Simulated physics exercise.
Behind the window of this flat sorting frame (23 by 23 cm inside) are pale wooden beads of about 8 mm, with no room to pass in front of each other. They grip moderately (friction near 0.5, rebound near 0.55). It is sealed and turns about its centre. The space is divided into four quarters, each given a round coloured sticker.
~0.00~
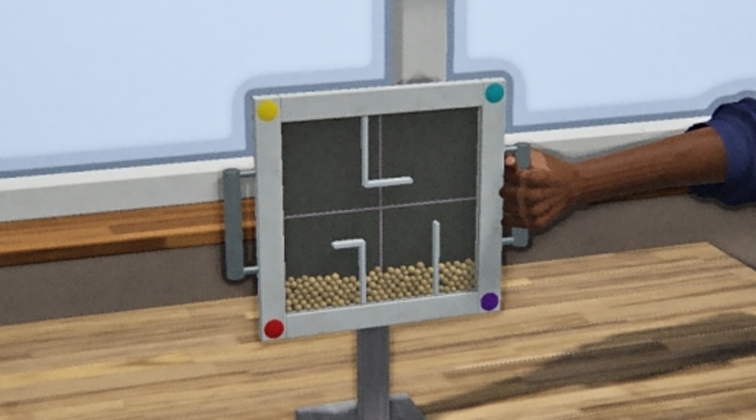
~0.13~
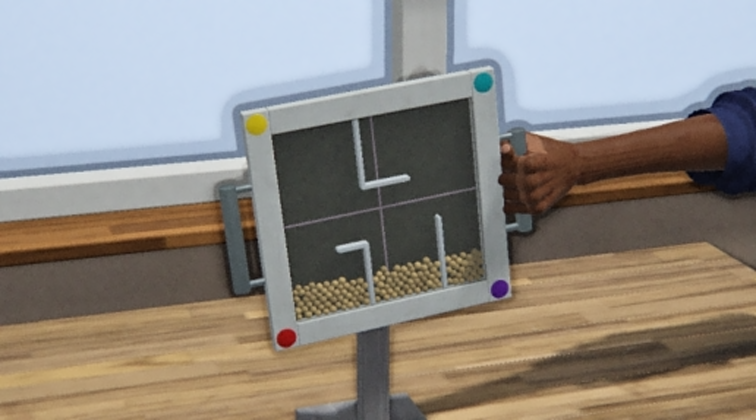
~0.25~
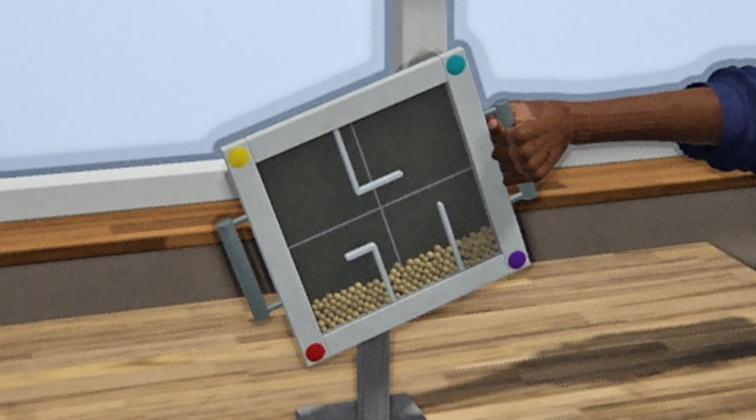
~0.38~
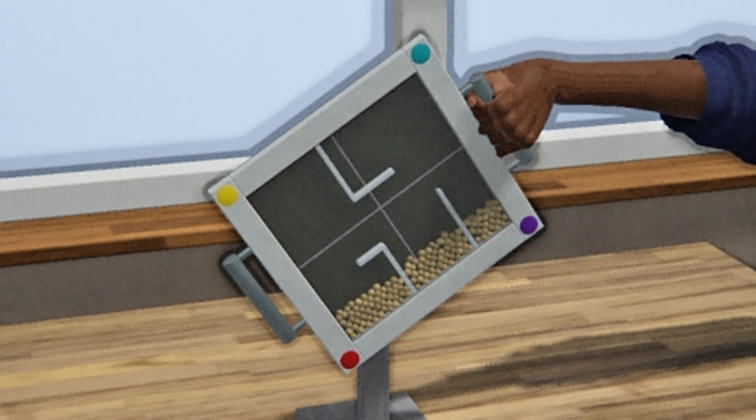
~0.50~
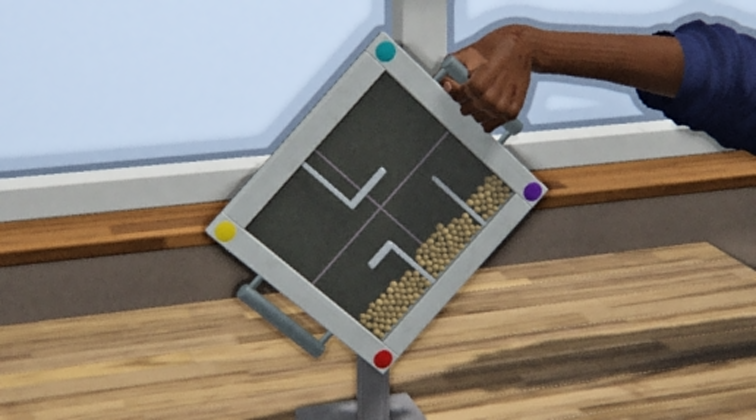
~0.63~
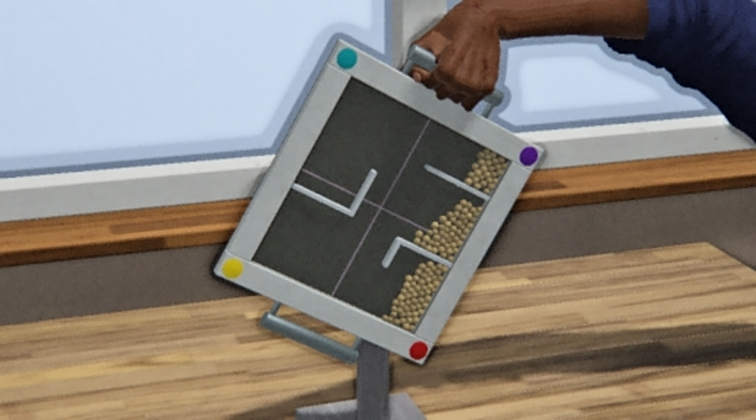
At first, a square frame stands level, pale beads lying along its bottom between the red and purple stickers. A hand gripping the right handle turns it steadily anticlockwise, lifting the purple corner, and the beads shift into a sloping heap along the side between red and purple, around the inner walls.
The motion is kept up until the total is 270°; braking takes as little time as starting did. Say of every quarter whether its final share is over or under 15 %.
Purple quarter over, red quarter under, yellow quarter over, turquoise quarter over 15 %.
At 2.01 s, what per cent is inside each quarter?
Purple quarter: 0; red quarter: 0; yellow quarter: 85; turquoise quarter: 15.
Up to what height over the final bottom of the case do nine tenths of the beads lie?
Roughly 17 cm.
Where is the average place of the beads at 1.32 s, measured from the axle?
Some 2 cm right and 5 cm below.
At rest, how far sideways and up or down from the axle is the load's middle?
About 3 cm right and 5 cm below.
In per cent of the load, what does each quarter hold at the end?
Purple quarter: 30; red quarter: 0; yellow quarter: 30; turquoise quarter: 35.
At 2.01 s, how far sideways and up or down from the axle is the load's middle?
About 8 cm right and 5 cm below.
By 1.32 s it has turned 133°, the beads' middle is 2 cm right of and 5 cm below the axle; by quarter, purple 10 %, red 30 %, yellow 50 %, turquoise 10 %.
By 2.01 s it has turned 207°, the beads' middle is 8 cm right of and 5 cm below the axle; by quarter, yellow 85 %, turquoise 15 %.
By 2.67 s it has turned 270°, the beads' middle is 7 cm right of and 2 cm above the axle; by quarter, purple 5 %, yellow 75 %, turquoise 20 %.
In the end, by 4.0 s, purple 30 %, red 0 %, yellow 30 %, turquoise 35 %.
